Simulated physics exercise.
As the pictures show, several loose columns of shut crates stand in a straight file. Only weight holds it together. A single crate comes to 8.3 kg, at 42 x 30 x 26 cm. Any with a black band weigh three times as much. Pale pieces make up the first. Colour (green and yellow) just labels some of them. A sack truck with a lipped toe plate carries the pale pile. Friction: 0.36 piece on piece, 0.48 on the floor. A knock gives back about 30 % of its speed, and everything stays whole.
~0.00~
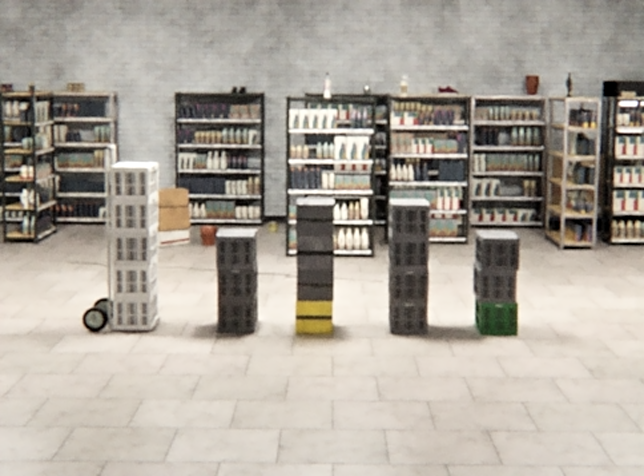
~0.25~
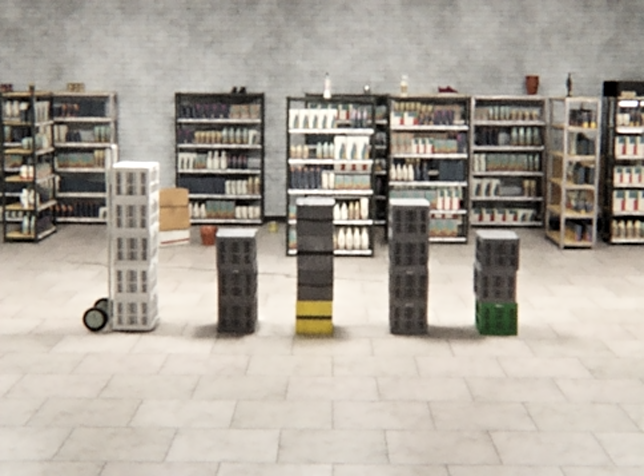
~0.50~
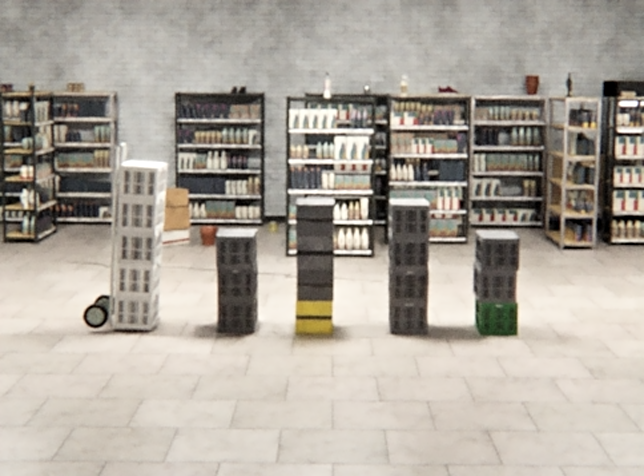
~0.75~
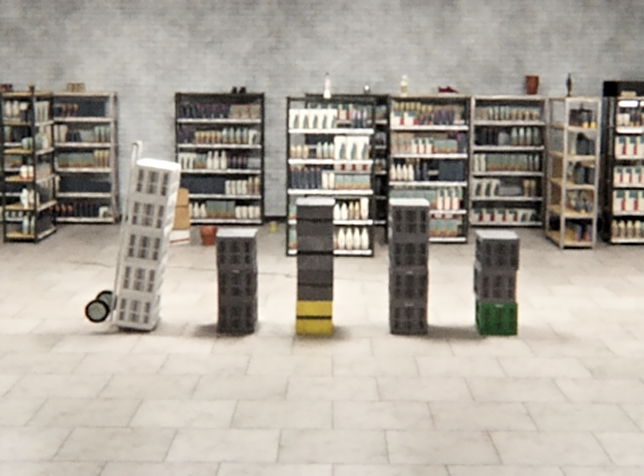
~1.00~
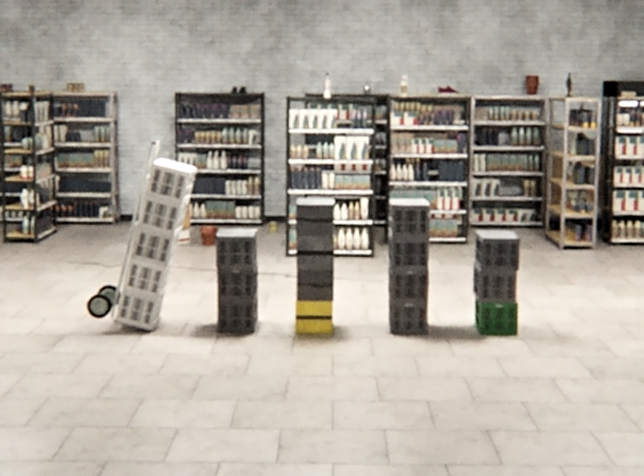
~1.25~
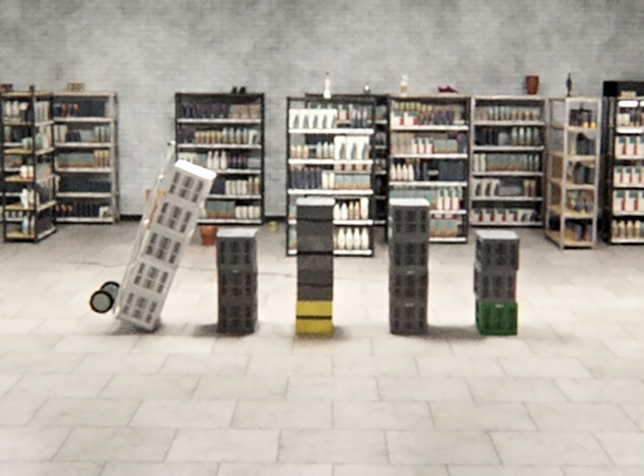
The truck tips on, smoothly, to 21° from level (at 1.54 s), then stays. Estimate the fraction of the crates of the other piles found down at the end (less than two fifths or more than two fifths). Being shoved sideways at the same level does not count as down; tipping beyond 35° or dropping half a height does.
It comes to under two fifths.
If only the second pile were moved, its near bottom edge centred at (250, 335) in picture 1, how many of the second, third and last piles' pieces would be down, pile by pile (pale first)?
In that case second 0, third 0, last 0.
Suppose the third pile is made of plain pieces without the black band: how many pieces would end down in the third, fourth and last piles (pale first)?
In that case third 4, fourth 3, last 3.
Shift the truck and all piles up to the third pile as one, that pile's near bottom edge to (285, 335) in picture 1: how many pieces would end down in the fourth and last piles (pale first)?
Then fourth 0, last 0.
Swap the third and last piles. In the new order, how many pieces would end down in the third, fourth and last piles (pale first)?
In that case third 0, fourth 0, last 0.
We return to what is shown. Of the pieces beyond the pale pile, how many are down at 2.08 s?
At that moment 0.
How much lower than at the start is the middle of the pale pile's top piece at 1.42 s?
About 10 cm.
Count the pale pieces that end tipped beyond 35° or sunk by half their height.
The count is 5.
After 1.42 s, 0 of the pale pile down; none of the 14 other crates down.
After 1.66 s, 5 of the pale pile down; none of the 14 other crates down, 1 disturbed.
After 2.08 s, 5 of the pale pile down; none of the 14 other crates down, 4 disturbed.
In the end (2.6 s), 5 of the pale pile down; none of the 14 other crates down, 4 disturbed; yellow crate unmoved; green crate unmoved. That is 0 per cent. From the last view, middles, yellow crate near (314, 312), green crate near (496, 314).
